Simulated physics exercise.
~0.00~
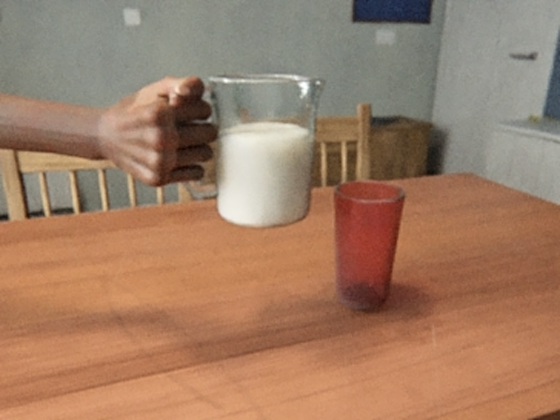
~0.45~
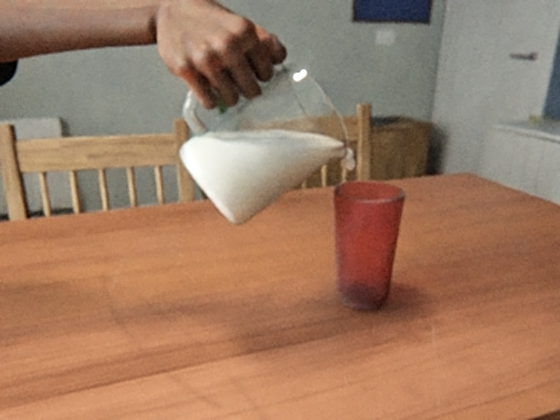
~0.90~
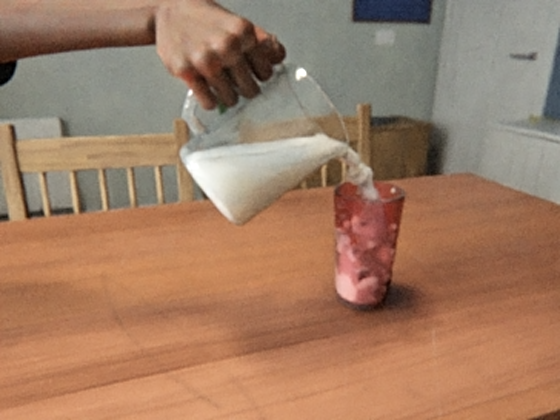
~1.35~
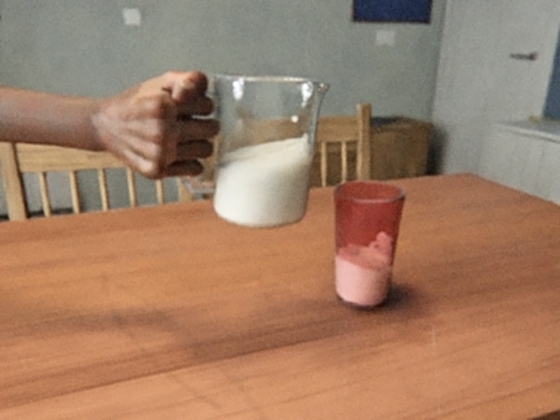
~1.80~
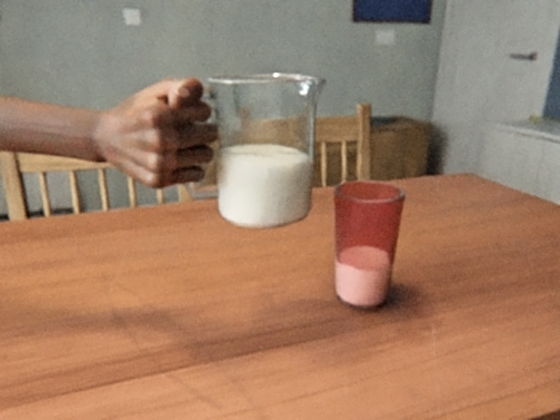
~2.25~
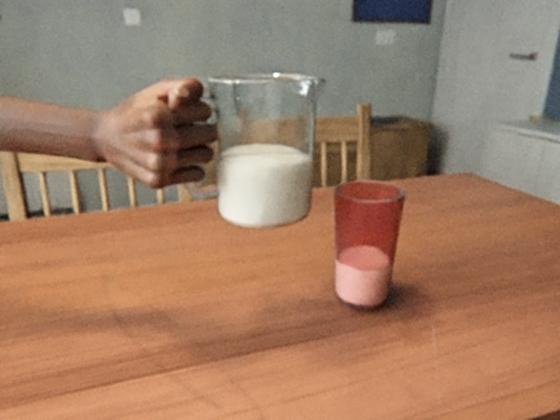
A hand tipping a glass jug rightwards, pouring milk into a slim red glass, then levelling it with the glass partly filled.
